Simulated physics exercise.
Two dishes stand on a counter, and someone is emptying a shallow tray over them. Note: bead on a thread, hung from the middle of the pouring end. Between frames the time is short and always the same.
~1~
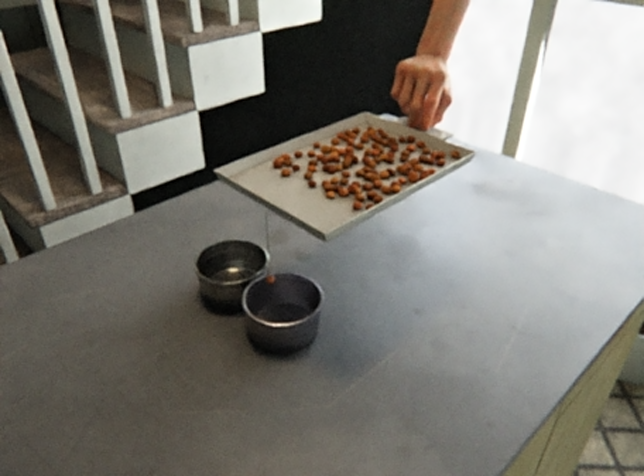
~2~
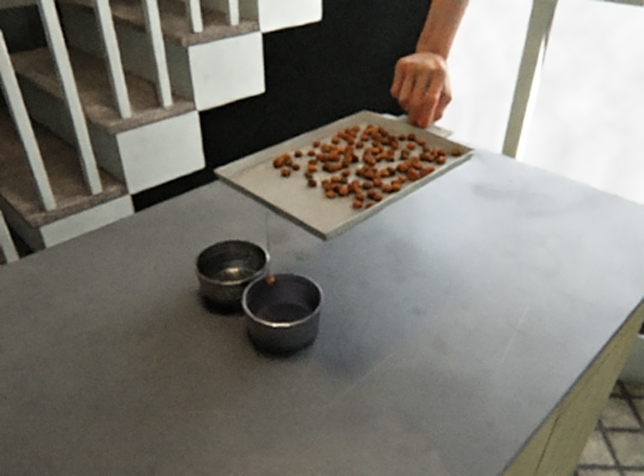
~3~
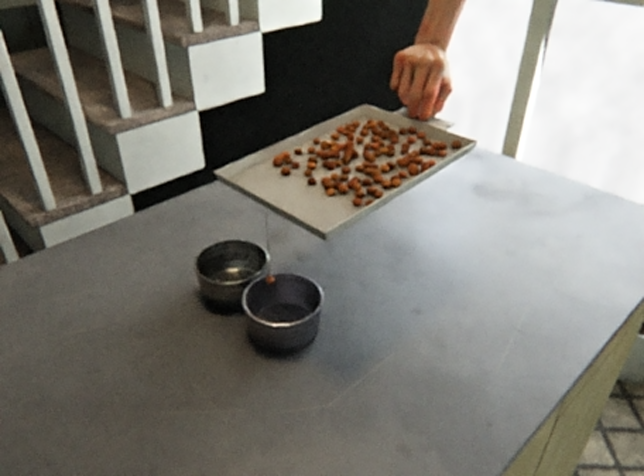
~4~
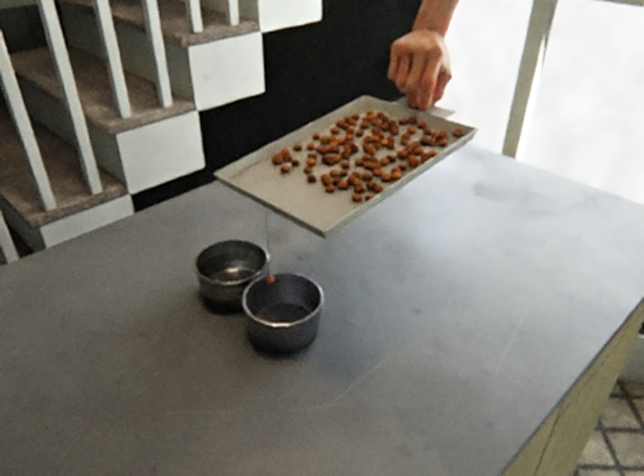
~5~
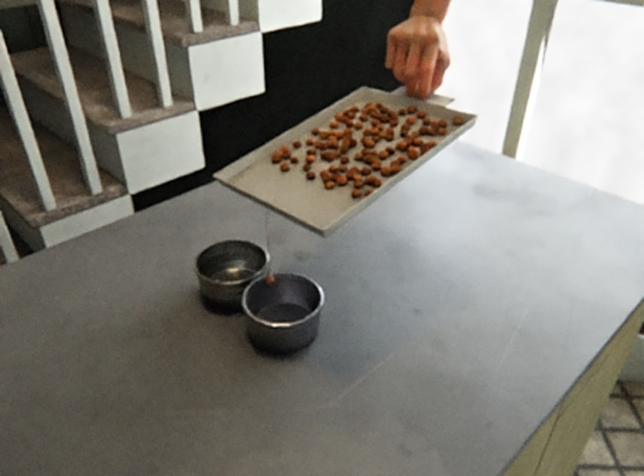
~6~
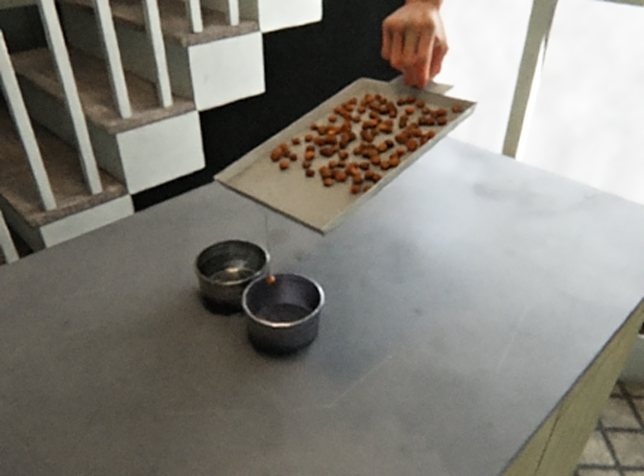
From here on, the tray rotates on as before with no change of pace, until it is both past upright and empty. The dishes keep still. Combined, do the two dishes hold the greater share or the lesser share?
The load will mostly be caught.
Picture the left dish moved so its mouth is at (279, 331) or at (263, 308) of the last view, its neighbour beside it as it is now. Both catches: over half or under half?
So that's a lesser portion the first time round, a lesser portion the second.
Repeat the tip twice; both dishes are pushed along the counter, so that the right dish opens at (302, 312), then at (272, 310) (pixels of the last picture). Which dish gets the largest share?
At place one the left of the pair; at place two the left of the pair.
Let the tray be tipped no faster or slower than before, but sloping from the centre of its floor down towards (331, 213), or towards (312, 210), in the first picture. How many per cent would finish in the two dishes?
Shares, approx.: 20 %, then 30 %.
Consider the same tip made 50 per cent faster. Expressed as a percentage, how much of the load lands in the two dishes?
Roughly 40 percent.
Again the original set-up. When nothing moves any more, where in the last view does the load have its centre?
Roughly pixel (226, 294).
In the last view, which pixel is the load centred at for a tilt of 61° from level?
In the last view the centre sits at roughly (237, 187).
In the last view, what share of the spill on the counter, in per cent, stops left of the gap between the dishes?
100 per cent, roughly.
Soon after the last picture, tray tipped steeply; most on the tray; a stray few in the left dish; a stray few outside both; about a quarter in the air.
A little later, tray tipped past a quarter turn; a small part on the tray; a stray few in the right dish; about half in the left dish; about a quarter outside both; a small part in the air.
Later still, tray tipped past a quarter turn; a small part in the right dish; about two thirds in the left dish; about a third outside both.
At rest, tray tipped past a quarter turn; a small part in the right dish; about two thirds in the left dish; about a third outside both.
